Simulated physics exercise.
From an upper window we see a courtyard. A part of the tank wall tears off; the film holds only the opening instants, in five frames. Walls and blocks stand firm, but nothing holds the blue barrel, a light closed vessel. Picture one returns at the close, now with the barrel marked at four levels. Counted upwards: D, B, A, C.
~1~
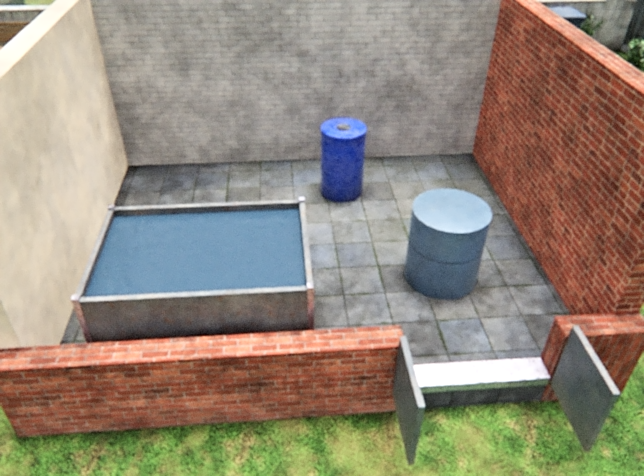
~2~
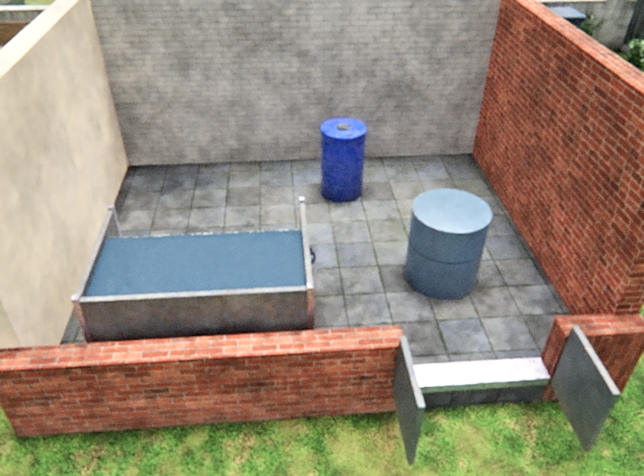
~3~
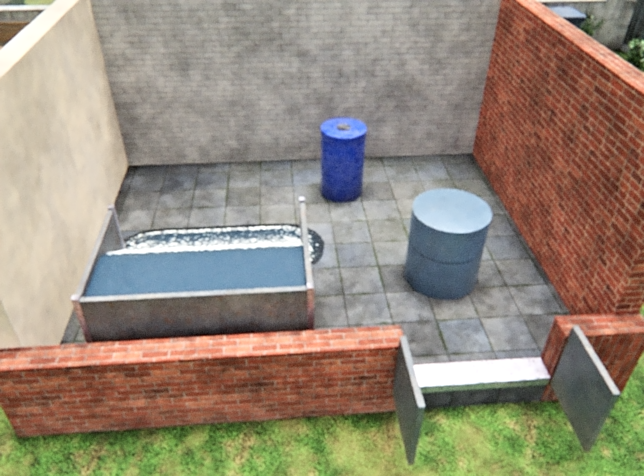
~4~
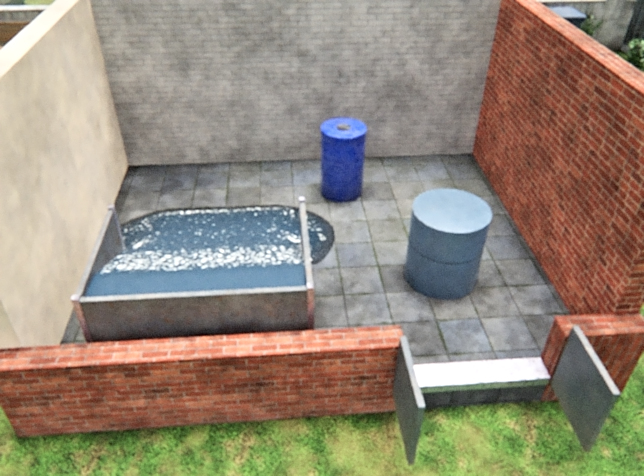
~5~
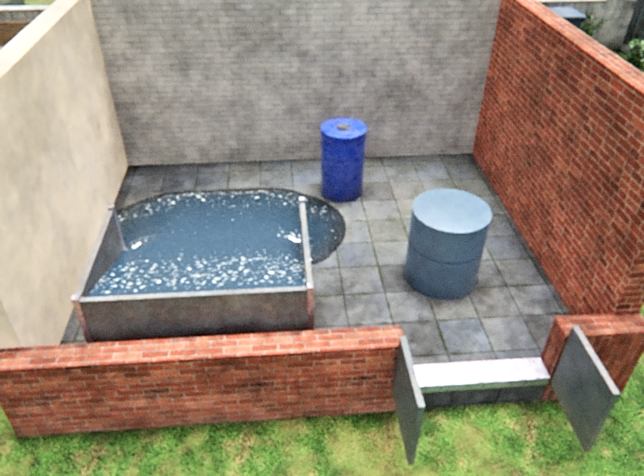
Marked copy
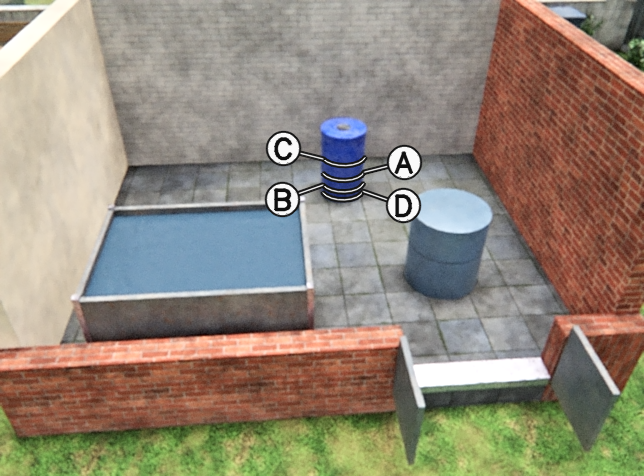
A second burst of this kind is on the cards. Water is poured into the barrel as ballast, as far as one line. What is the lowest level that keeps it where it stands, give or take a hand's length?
Go for A.
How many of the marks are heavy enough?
Two of the four.
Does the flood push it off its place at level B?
Yes, it does.
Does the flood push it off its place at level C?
No, not at all.
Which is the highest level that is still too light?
That would be B.
On the marked copy, A at (345, 180); B at (344, 191); C at (345, 165); D at (344, 199); from the bottom up D, B, A, C.
For level A, it does not move.
For level B, it is pushed about twice its own width away.
For level C, it does not move.
For level D, it is pushed about 3 times its own width away.
